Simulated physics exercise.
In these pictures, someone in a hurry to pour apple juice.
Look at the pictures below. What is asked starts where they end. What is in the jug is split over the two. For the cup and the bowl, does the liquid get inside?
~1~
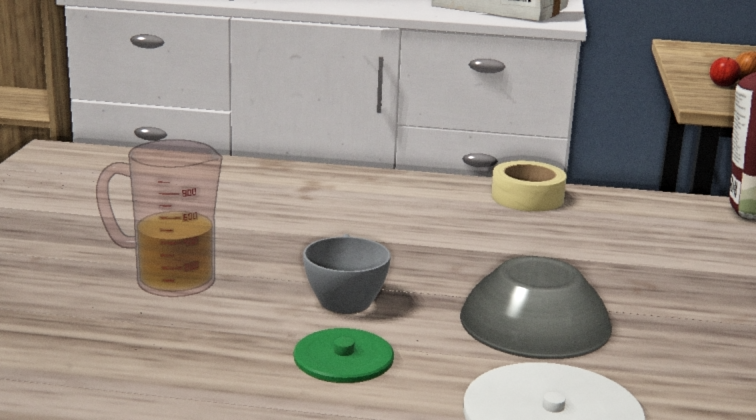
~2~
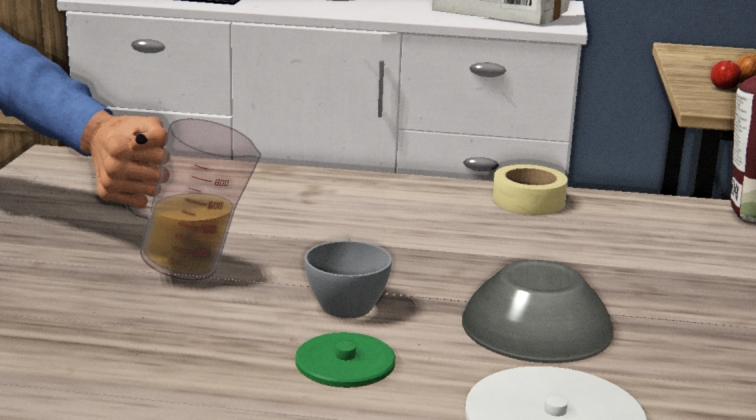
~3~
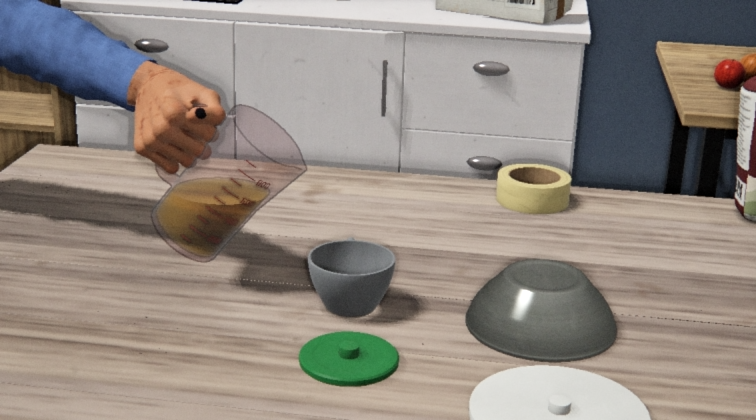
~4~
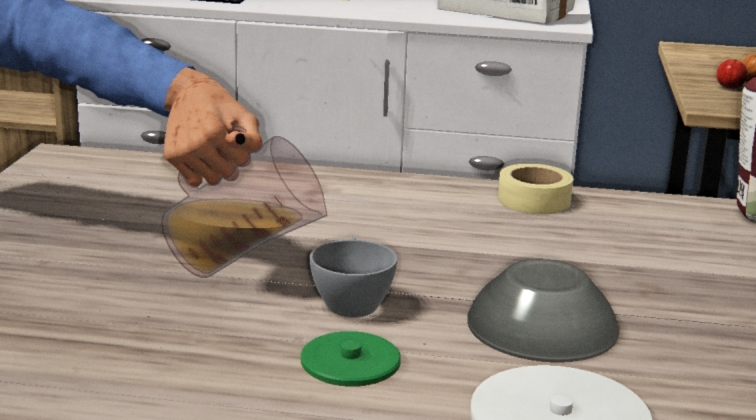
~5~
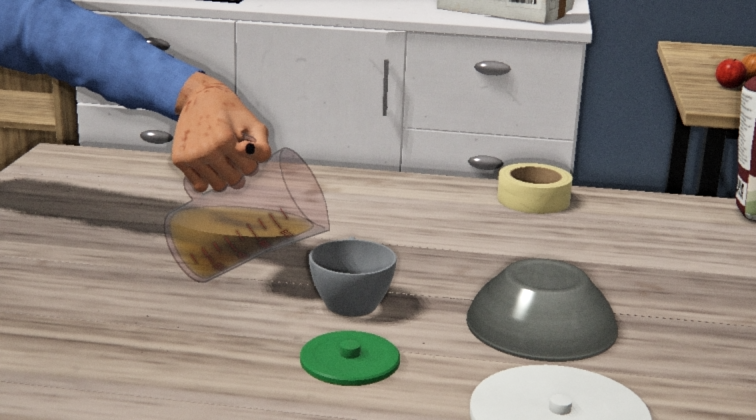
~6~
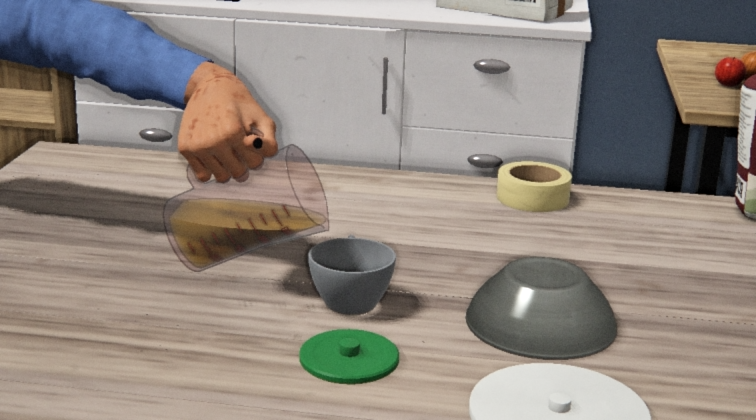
The cup keeps it I expect; the bowl sends it away I expect.
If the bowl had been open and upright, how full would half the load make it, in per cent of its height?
35 per cent, by my reckoning.
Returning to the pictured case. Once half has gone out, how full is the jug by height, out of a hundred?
Level: Approx. 20 %.
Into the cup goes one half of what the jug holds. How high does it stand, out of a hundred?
It stands at around 70 per cent of the height.
Next, the apple juice goes into the cup.
After that, it runs off the upturned base of the bowl.
Finally, the cup has its share inside; the bowl is empty, in a puddle.
